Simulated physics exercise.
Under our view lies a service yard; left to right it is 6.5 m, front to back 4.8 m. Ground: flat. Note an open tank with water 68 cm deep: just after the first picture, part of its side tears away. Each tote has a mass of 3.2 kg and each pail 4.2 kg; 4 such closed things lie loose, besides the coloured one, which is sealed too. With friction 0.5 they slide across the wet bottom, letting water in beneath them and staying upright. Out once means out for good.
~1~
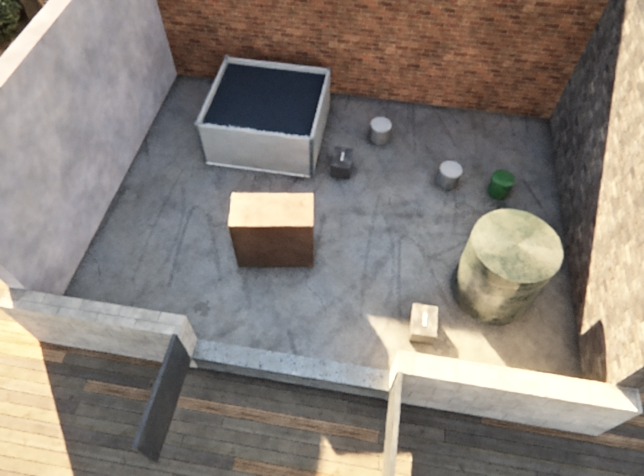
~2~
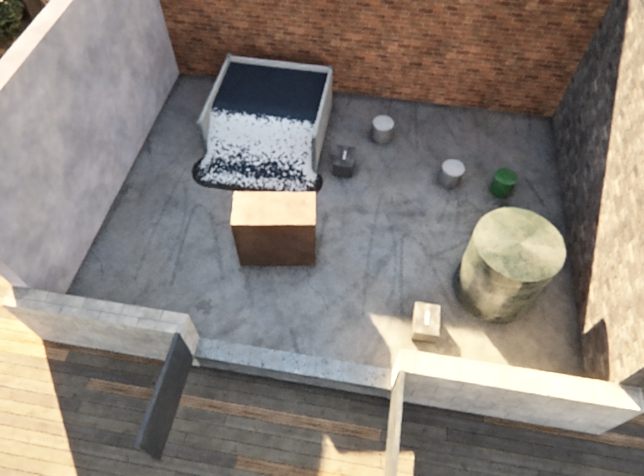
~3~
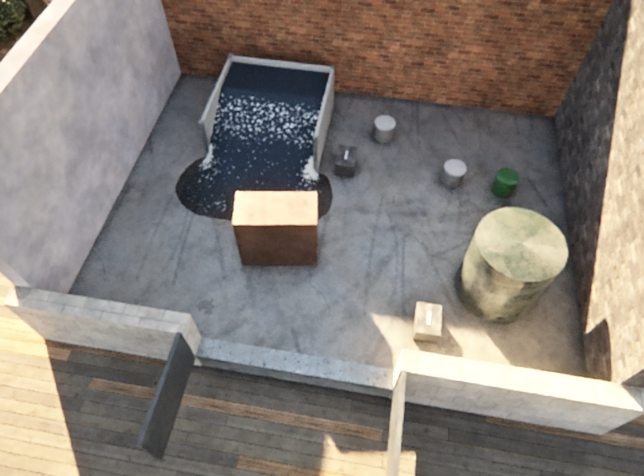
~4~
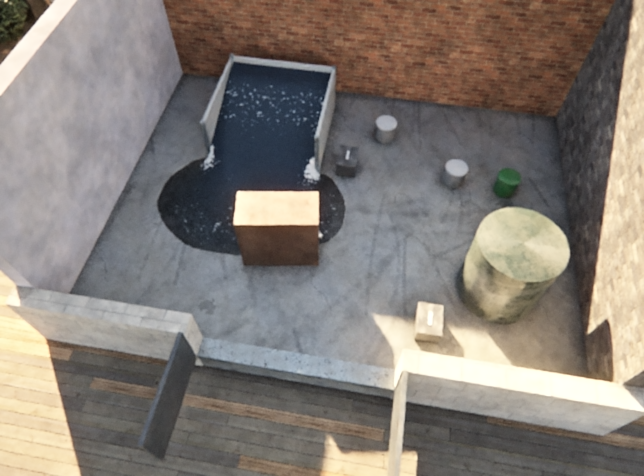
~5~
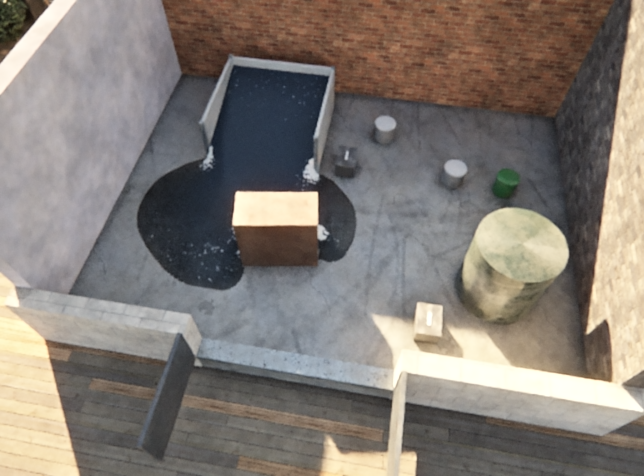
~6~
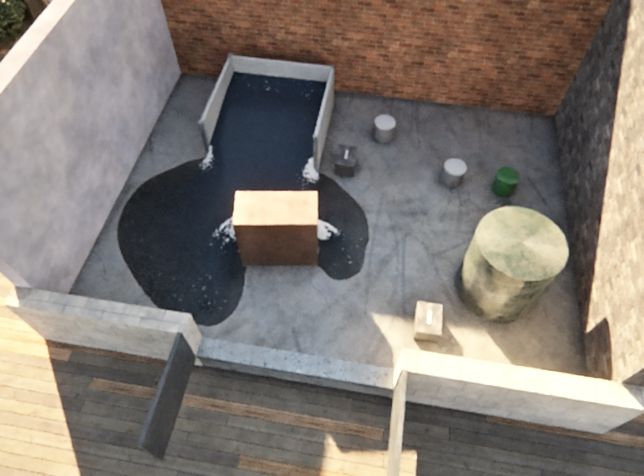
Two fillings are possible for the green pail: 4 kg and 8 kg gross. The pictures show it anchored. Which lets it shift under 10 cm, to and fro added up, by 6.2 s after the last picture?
Pick: The heavier.
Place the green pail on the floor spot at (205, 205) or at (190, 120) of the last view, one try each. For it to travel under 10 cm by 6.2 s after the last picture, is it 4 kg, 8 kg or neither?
One by one: No mass suffices; no mass suffices.
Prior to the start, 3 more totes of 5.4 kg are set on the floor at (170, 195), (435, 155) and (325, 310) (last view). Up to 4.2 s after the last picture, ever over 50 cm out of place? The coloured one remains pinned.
Each in turn: Further than that, not that far, further than that.
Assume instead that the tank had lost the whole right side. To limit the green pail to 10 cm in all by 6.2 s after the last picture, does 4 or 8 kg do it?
Answer: Neither of them.
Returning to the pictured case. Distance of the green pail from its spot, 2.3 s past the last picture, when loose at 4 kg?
Displacement near 20 cm.
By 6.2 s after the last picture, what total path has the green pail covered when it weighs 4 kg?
It covers about 80 cm altogether.
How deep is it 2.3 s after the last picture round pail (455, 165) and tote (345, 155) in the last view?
I'd put it at 3 cm and 1 cm respectively.
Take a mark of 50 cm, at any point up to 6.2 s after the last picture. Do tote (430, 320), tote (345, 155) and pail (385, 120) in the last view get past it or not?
Taking them in order: Beyond the mark, within the mark, within the mark.
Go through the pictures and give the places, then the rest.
The first picture shows the green pail at (504, 178), on the bottom; 2.4 m2 under water; 0 of 5 have shifted.
The second picture shows the green pail at (506, 177), on the bottom; 3.4 m2 under water; 0 of 5 have shifted.
The third picture shows the green pail at (508, 176), on the bottom; 4.6 m2 under water; 0 of 5 have shifted.
The fourth picture shows the green pail at (510, 177), on the bottom; water covers 5.8 m2; 0 of 5 have shifted.
The fifth picture shows the green pail at (509, 177) rests on the ground; water covers 7.0 m2; 0 of 5 have shifted.
The sixth picture shows the green pail at (508, 176), on the bottom; water covers 8.4 m2; 0 of 5 have shifted.
Then, 0.6 s after the last picture the green pail would be 0 cm from its start with 4 kg and 0 cm from its start with 8 kg; 0 cm of water round it then.
Then, 2.3 s after the last picture the green pail would be 18 cm from its start with 4 kg and 0 cm from its start with 8 kg; 3 cm of water round it then.
Then, 4.2 s after the last picture the green pail would be 23 cm from its start with 4 kg and 0 cm from its start with 8 kg; 3 cm of water round it then.
Then, 6.2 s after the last picture the green pail would be 71 cm from its start with 4 kg and 0 cm from its start with 8 kg; 3 cm of water round it then.
